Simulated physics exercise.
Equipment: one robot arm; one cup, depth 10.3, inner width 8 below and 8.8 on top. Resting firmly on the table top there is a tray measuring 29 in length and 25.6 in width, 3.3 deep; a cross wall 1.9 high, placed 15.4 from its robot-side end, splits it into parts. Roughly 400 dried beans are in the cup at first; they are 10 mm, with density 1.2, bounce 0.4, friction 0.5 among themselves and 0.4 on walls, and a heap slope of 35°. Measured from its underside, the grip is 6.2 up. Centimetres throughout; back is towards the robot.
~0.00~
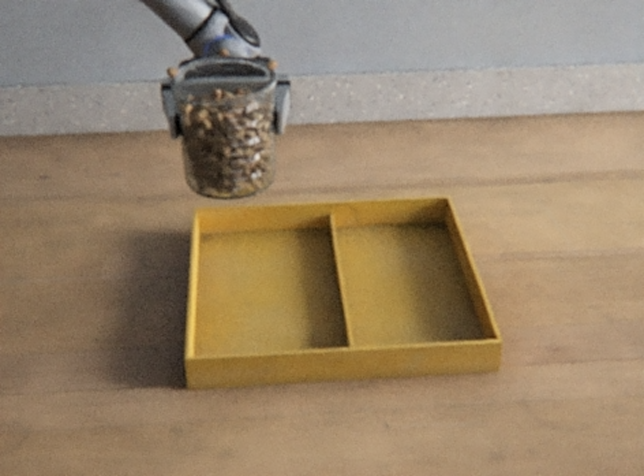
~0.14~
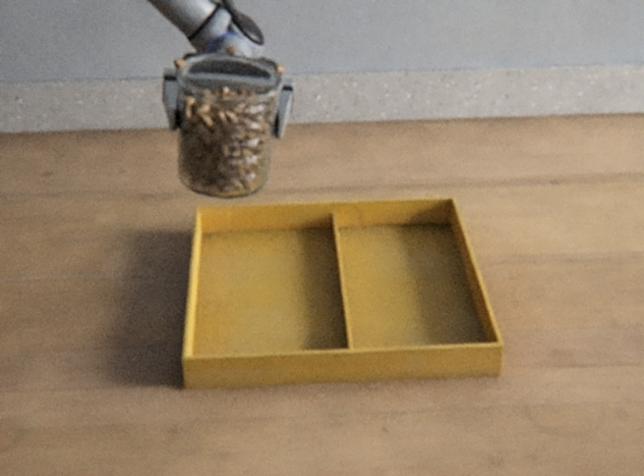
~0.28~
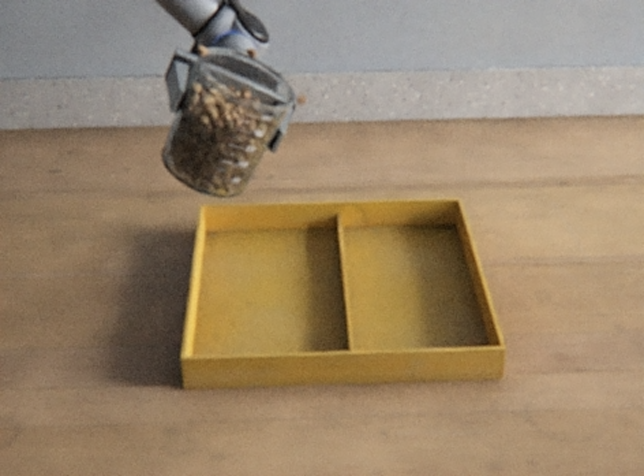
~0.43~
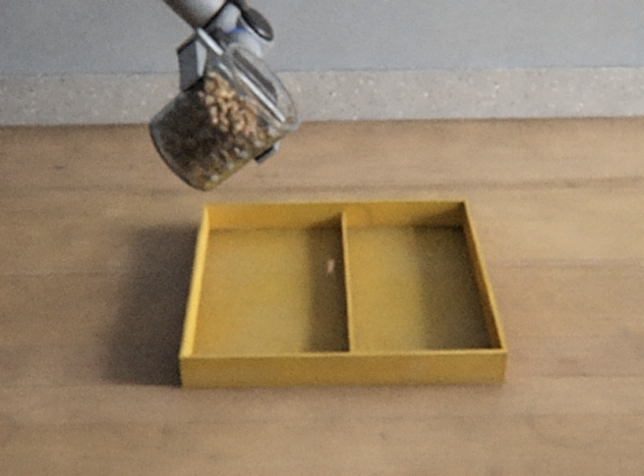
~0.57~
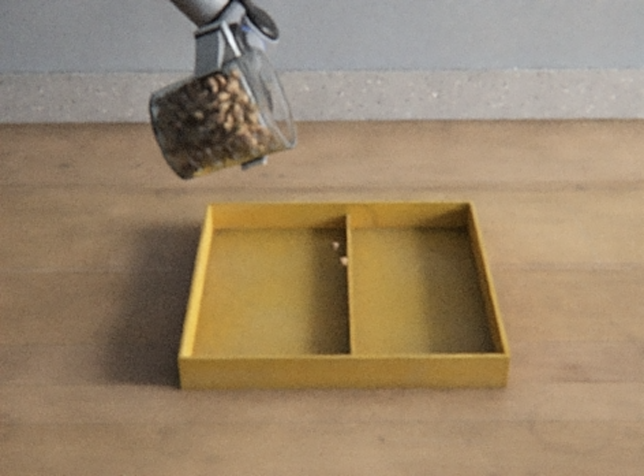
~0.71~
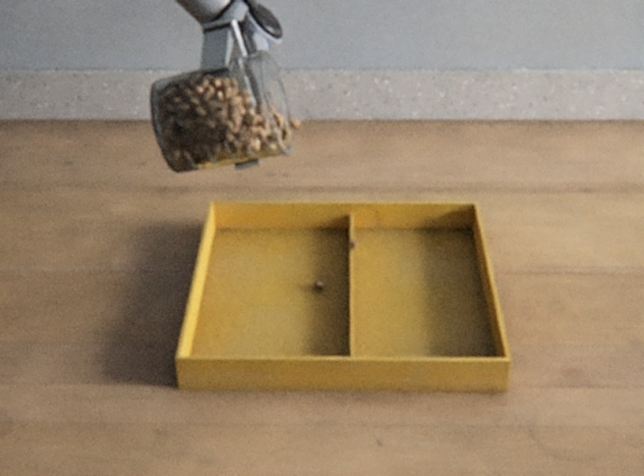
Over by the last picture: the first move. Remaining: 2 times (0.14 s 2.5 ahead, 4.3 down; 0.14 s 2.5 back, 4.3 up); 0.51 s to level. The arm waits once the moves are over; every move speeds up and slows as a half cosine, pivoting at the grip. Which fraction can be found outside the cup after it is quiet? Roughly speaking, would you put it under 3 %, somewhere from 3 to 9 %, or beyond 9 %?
Roughly, somewhere from 3 to 9 %.
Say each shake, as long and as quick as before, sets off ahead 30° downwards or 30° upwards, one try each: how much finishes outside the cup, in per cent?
Near 20 and 65 percent respectively.
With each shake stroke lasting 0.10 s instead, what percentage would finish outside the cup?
Around 20 percent.
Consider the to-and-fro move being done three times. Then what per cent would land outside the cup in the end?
Estimate: Around 5 %.
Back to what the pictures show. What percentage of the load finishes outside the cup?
Estimate: Near 6 %.
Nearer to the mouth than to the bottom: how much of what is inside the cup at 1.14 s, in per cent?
Some 40 per cent.
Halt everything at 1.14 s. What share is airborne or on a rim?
About 0 per cent.
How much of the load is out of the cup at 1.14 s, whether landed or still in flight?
I'd say some 5 percent.
After 1.14 s, tilted 76° forward, highest piece 19 above the table; 389 in the cup, 8 in the far-side part, 7 in the robot-side part, 1 in flight or on a rim.
After 1.57 s, tilted 29° forward, highest piece 24 above the table; 381 in the cup, 14 in the far-side part, 10 in the robot-side part.
After 1.98 s, level, highest piece 25 above the table; 381 in the cup, 14 in the far-side part, 10 in the robot-side part.
After 3.03 s, level, highest piece 25 above the table; 381 in the cup, 14 in the far-side part, 10 in the robot-side part.
In the end, 381 in the cup, 14 in the far-side part, 10 in the robot-side part. That is 6 % outside the cup.
